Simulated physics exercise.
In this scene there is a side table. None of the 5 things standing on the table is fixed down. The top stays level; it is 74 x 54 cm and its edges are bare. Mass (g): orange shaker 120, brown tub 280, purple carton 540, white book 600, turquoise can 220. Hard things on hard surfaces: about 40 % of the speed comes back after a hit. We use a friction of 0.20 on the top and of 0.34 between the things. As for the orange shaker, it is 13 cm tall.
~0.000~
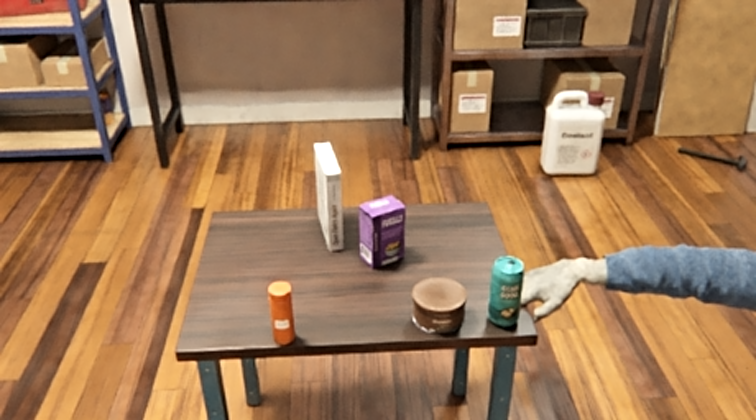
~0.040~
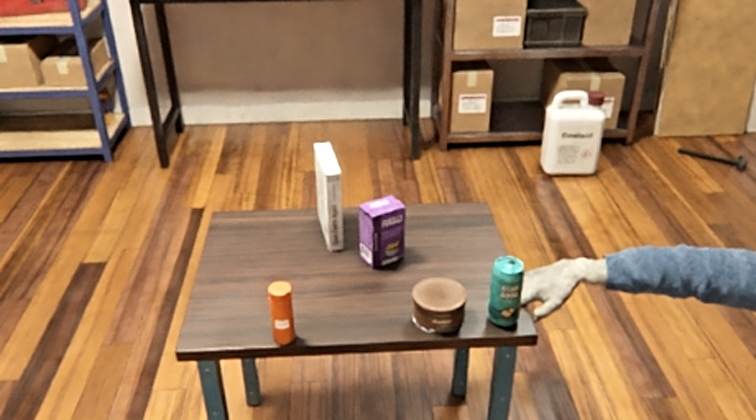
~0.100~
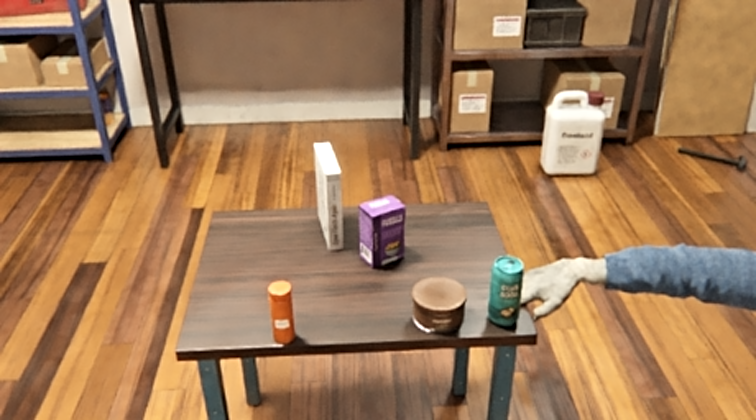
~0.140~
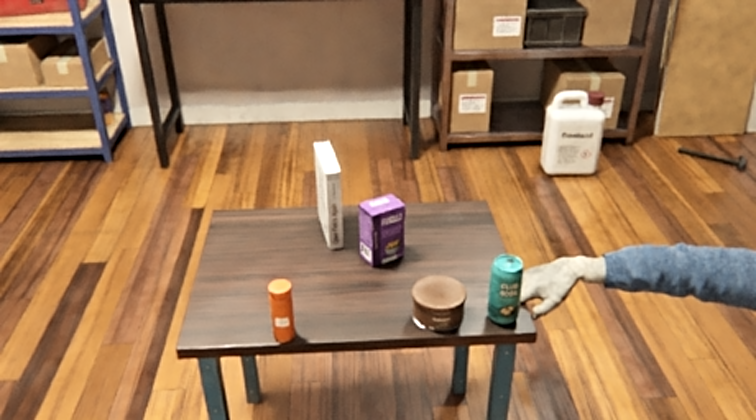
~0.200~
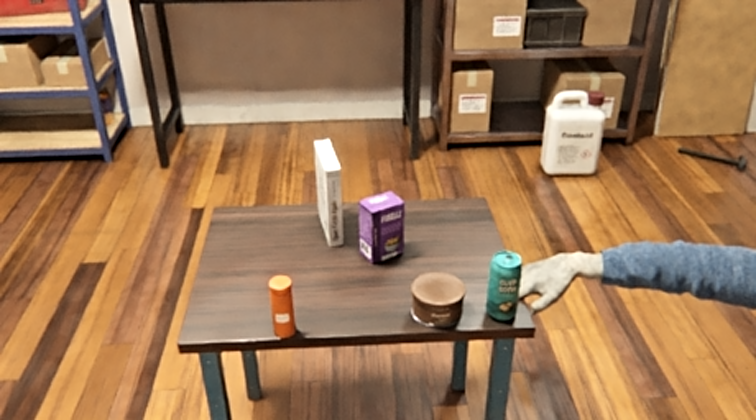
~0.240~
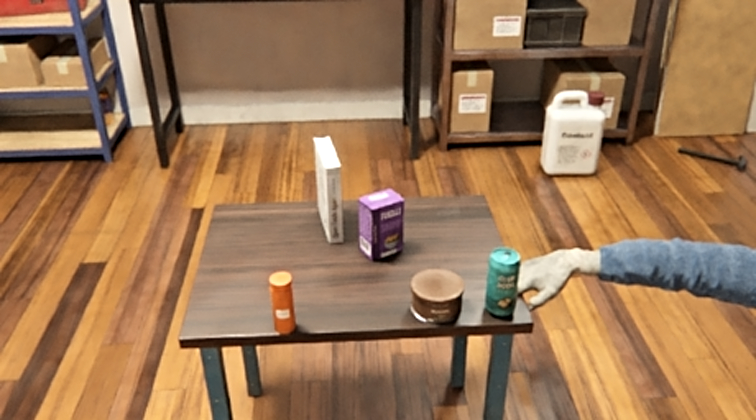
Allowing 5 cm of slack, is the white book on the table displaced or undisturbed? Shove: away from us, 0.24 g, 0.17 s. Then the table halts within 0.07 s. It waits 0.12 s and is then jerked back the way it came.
Watch it hover near home.
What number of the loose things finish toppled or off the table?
That makes 0.
By 0.34 s, table shifted 5 cm.
By 0.54 s, table shifted 3 cm.
By 0.64 s, purple carton 2 cm from its spot.
By 0.74 s, things are still on the move.
When it is over (1.3 s), all 5 within 5 cm of the start. End places, in pixels of the last picture, white book near (329, 196).
